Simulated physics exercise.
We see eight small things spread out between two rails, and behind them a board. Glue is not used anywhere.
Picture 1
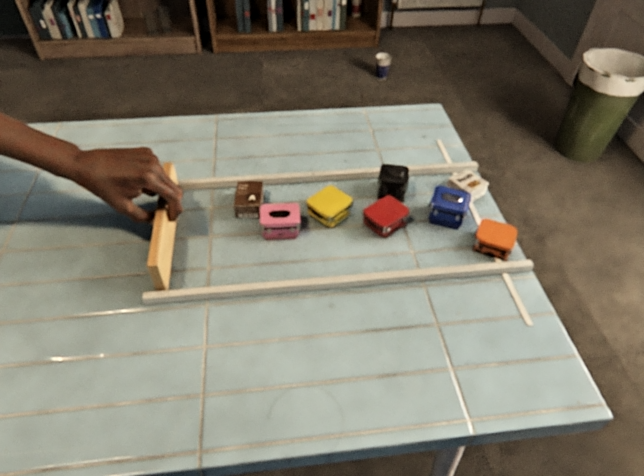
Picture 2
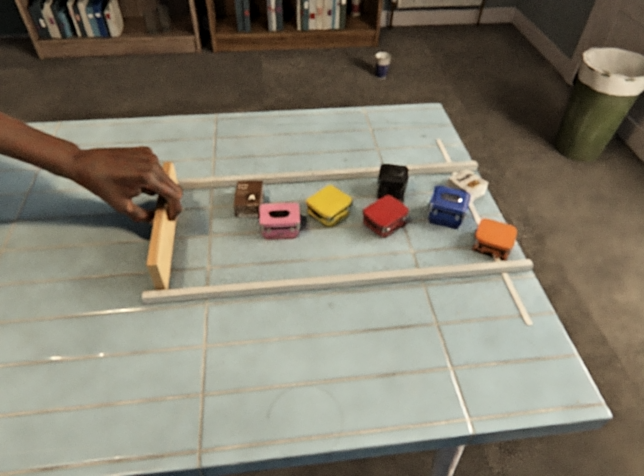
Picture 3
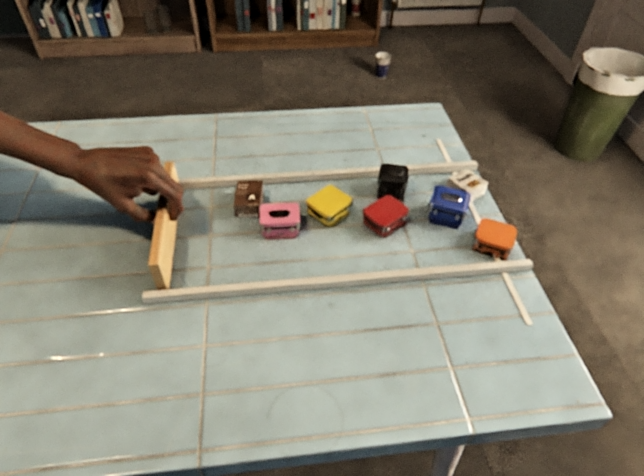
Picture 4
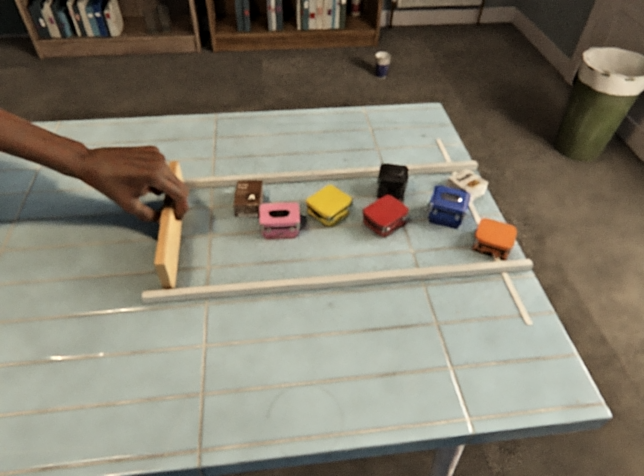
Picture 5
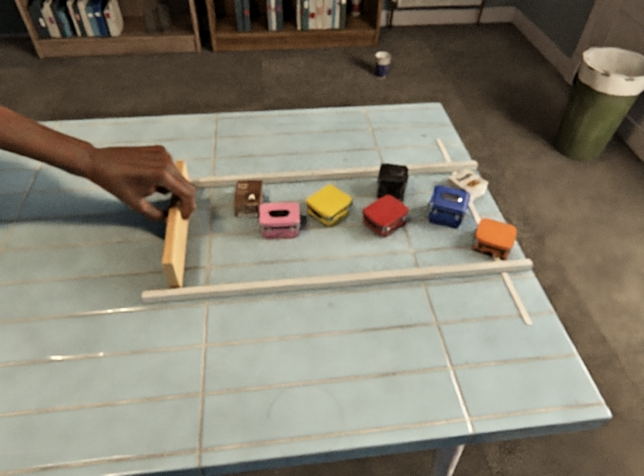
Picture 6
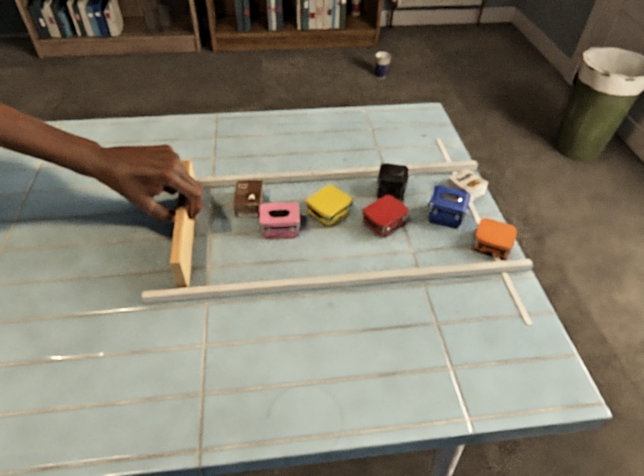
A hand slides a wooden board slightly right between two rails, toward small, still, colourful objects.
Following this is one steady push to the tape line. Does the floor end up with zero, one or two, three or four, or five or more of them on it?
The push is going to knock five or more off the table.
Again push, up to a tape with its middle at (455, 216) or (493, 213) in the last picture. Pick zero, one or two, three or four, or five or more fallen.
3 or 4; more than four.
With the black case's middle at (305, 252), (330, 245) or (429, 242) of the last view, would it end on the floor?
Results in turn - saved; saved; saved.
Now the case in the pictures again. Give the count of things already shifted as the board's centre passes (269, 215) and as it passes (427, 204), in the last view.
2 and 8.
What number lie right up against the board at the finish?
The figure is 2.
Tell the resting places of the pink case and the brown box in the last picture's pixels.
Positions - first (496, 208), then (478, 184).
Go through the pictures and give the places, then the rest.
Orange case (494, 240); white box (467, 186); blue case (449, 207); board (166, 223); tape (476, 215), in the first frame.
White box (467, 186); black case (392, 182), in the second frame.
Blue case (448, 207); brown box (249, 198), in the third frame.
Orange case (494, 239); board (172, 222), in the fourth frame.
White box (466, 186); yellow case (329, 206), in the fifth frame.
Orange case (494, 239); white box (466, 186); blue case (448, 207); board (185, 221); tape (476, 215), in the sixth frame.
A little later, none off yet; orange case at rest near (494, 239); white box at rest near (466, 186); blue case at rest near (448, 207).
Next, none off yet; orange case at rest near (494, 239); white box at rest near (466, 186); blue case shifted a little near (459, 205).
Later still, one off so far; orange case tilted well over near (534, 250); white box dropping near (452, 360); blue case tilted well over near (515, 208).
When it is over, the number that fall off is five or more; down, yellow case, red case, black case, blue case, white box and orange case.
